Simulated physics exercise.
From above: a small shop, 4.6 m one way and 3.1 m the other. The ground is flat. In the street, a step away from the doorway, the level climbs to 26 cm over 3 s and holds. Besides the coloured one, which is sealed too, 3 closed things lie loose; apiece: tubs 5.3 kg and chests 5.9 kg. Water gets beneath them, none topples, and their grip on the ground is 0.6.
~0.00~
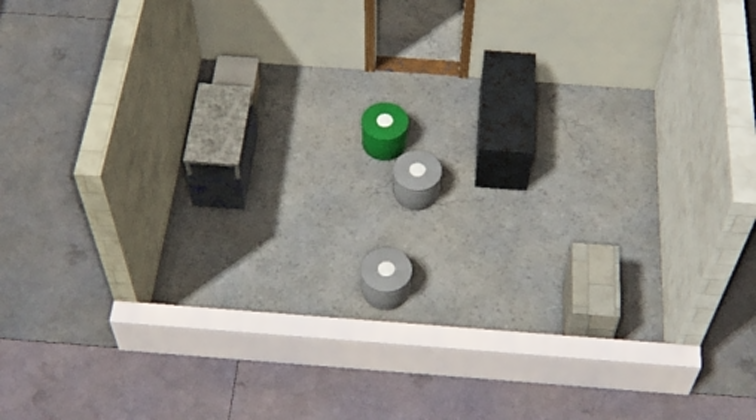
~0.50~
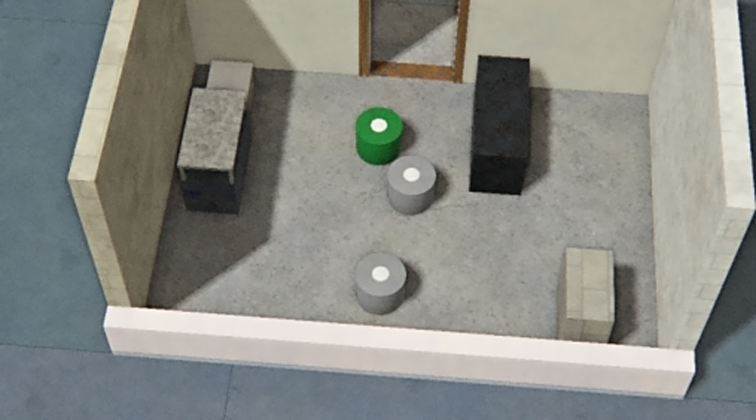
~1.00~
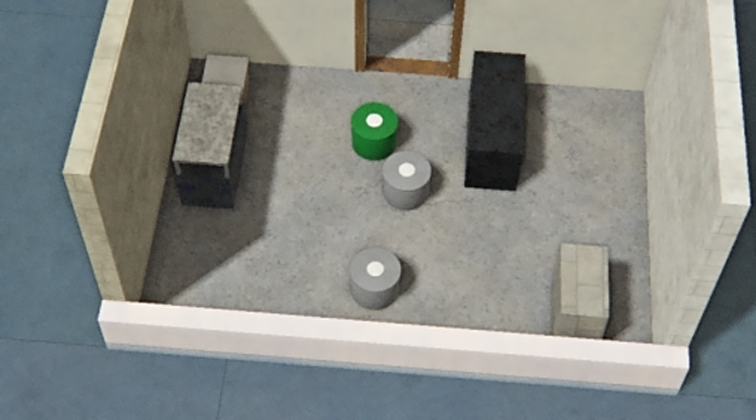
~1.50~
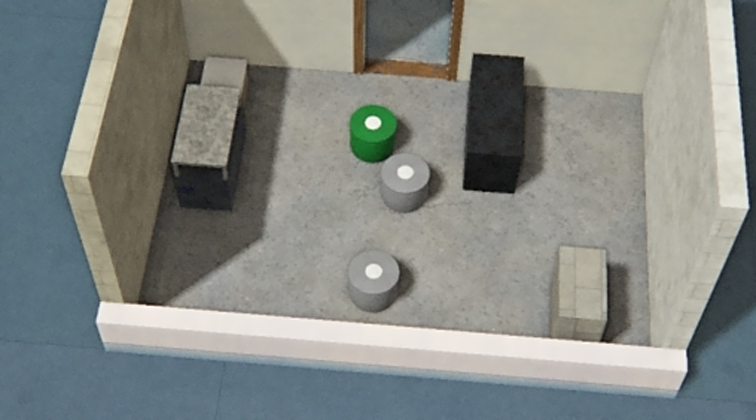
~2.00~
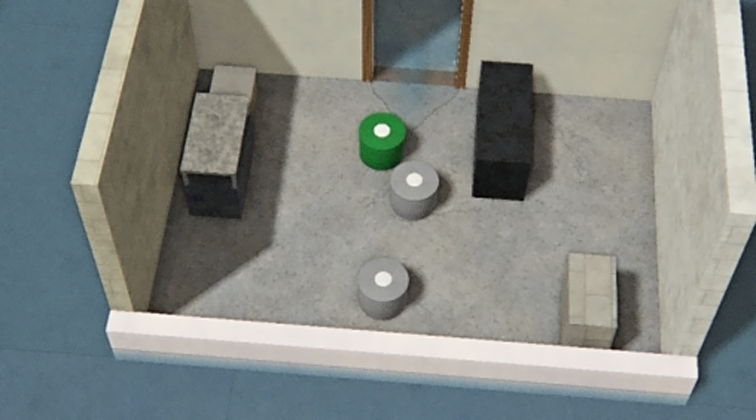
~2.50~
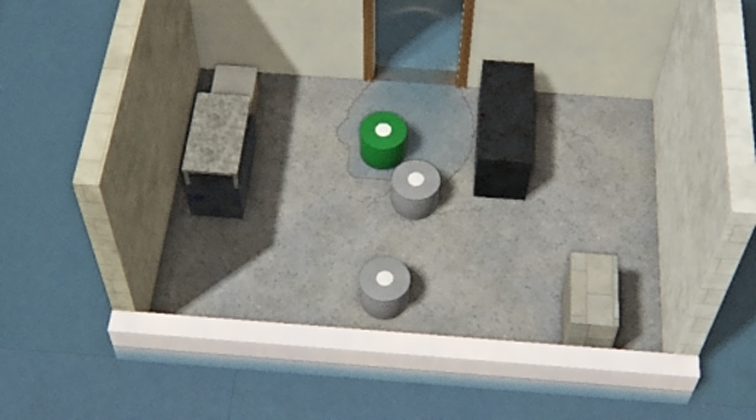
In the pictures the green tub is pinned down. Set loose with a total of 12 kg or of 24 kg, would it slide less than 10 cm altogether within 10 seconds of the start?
Verdict: Neither weight holds it.
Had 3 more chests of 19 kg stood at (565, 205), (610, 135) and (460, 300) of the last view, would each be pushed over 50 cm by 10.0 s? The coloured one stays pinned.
In turn: Under, less, more.
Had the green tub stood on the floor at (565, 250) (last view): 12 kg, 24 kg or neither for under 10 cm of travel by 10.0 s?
Only the larger holds.
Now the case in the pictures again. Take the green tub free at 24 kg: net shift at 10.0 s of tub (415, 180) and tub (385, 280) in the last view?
In turn: 100 cm, 150 cm.
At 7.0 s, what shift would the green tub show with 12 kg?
About 140 cm.
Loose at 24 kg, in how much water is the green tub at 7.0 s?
Roughly 8 cm.
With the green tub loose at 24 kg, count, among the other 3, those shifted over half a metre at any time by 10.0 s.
That makes 3.
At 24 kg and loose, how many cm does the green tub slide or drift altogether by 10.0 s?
About 30 cm.
After 3.5 s the green tub would be 45 cm from its start with 12 kg and 4 cm from its start with 24 kg; 8 cm of water round it then.
After 4.5 s the green tub would be 112 cm from its start with 12 kg and 22 cm from its start with 24 kg; 7 cm of water round it then.
After 7.0 s the green tub would be 146 cm from its start with 12 kg and 22 cm from its start with 24 kg; 8 cm of water round it then.
After 10.0 s the green tub would be 243 cm from its start with 12 kg and 29 cm from its start with 24 kg; 12 cm of water round it then.
